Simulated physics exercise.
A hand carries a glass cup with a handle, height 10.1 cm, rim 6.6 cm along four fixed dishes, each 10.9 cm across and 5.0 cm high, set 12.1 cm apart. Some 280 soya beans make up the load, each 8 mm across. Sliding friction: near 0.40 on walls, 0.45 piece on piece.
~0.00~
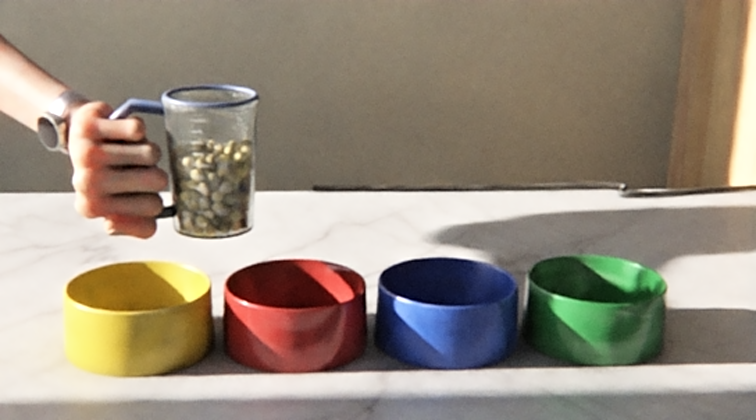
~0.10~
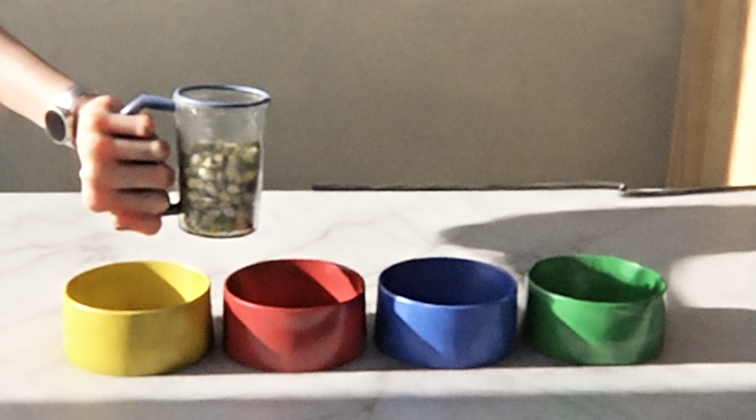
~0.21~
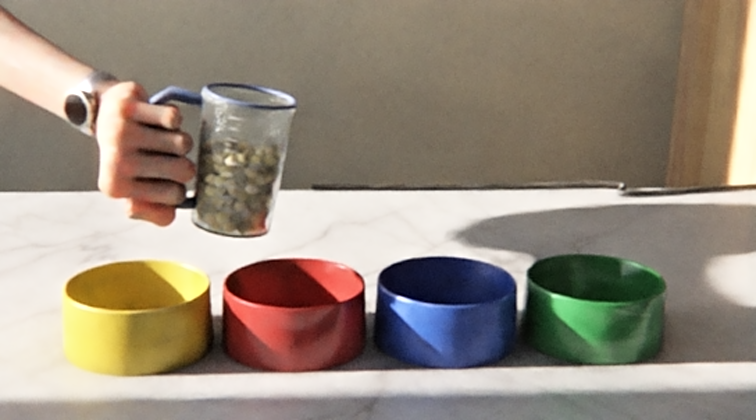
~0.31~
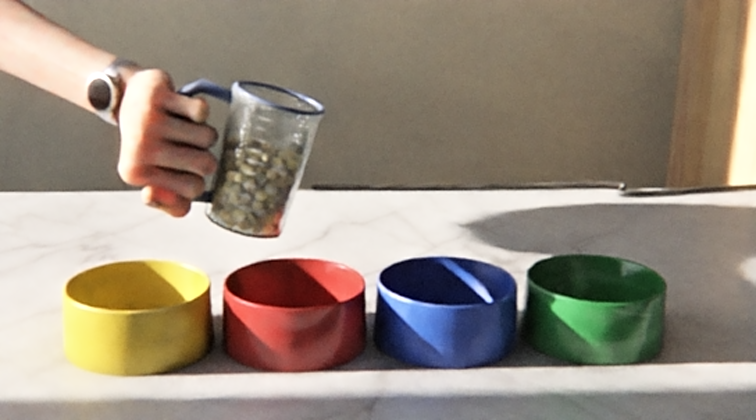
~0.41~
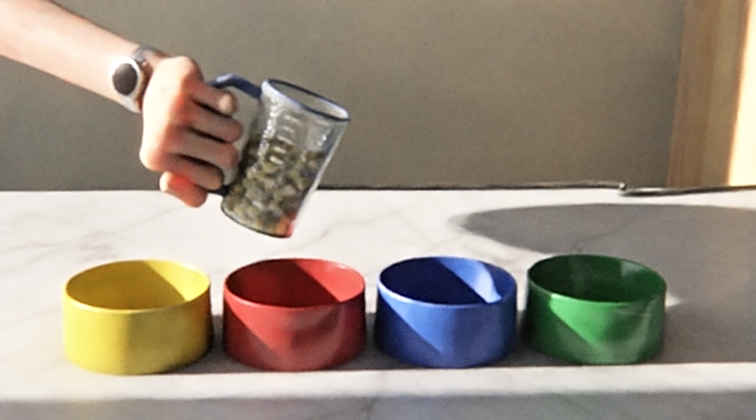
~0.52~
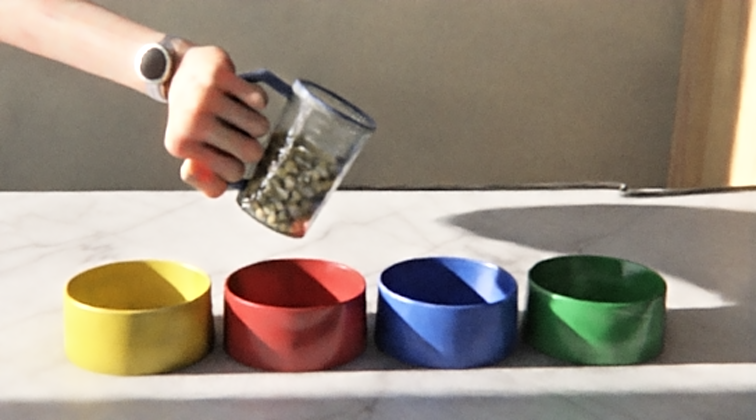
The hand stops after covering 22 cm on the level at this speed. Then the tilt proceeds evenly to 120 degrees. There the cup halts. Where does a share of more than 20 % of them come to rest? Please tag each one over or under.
Red - under; blue - under; green - over; yellow - under; counter - under.
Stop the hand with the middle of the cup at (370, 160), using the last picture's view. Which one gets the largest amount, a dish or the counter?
Result: Biggest portion at blue.
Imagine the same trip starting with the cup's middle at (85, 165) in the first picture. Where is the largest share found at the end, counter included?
Largest amount ends at blue.
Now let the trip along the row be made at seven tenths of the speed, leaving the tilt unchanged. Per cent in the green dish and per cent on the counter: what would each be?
Green: 90; counter: 10.
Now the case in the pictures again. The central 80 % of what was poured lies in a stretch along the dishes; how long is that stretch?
Roughly 6 cm of the row.
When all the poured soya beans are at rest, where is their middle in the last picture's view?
Look around (590, 316) in the last picture.
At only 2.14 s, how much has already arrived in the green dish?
It works out to some 95 per cent.
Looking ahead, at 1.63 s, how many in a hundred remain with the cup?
95 %.
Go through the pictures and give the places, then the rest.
In the first frame, cup at (212, 162), tilt 0 degrees, lip at (256, 96), moved 0.0 cm; middle of the pieces at (216, 183); yellow dish at (139, 286); red dish at (295, 284); blue dish at (448, 281); green dish at (596, 279).
In the second frame, cup at (220, 162), tilt 3 degrees, lip at (268, 98), moved 0.7 cm; middle of the pieces at (224, 183).
In the third frame, cup at (240, 161), tilt 9 degrees, lip at (295, 103), moved 2.2 cm; middle of the pieces at (241, 182).
In the fourth frame, cup at (261, 161), tilt 16 degrees, lip at (322, 110), moved 3.7 cm; middle of the pieces at (259, 182).
In the fifth frame, cup at (282, 161), tilt 23 degrees, lip at (349, 117), moved 5.3 cm; middle of the pieces at (277, 181).
In the sixth frame, cup at (303, 161), tilt 29 degrees, lip at (374, 125), moved 6.8 cm; middle of the pieces at (296, 181); yellow dish at (139, 285); red dish at (296, 283); blue dish at (448, 281); green dish at (597, 279). Its pace works out near 65 degrees a second; the hand travels 15 cm a second.
After 1.18 s, tilt 72 degrees; cup holds 100 %.
After 1.63 s, tilt 100 degrees; cup holds 95 %, green 5 %.
After 2.14 s, tilt 120 degrees; cup holds 5 %, green 95 %.
By 2.8 s all is still; red 0 %, blue 0 %, green 100 %, yellow 0 %, counter 0 %.
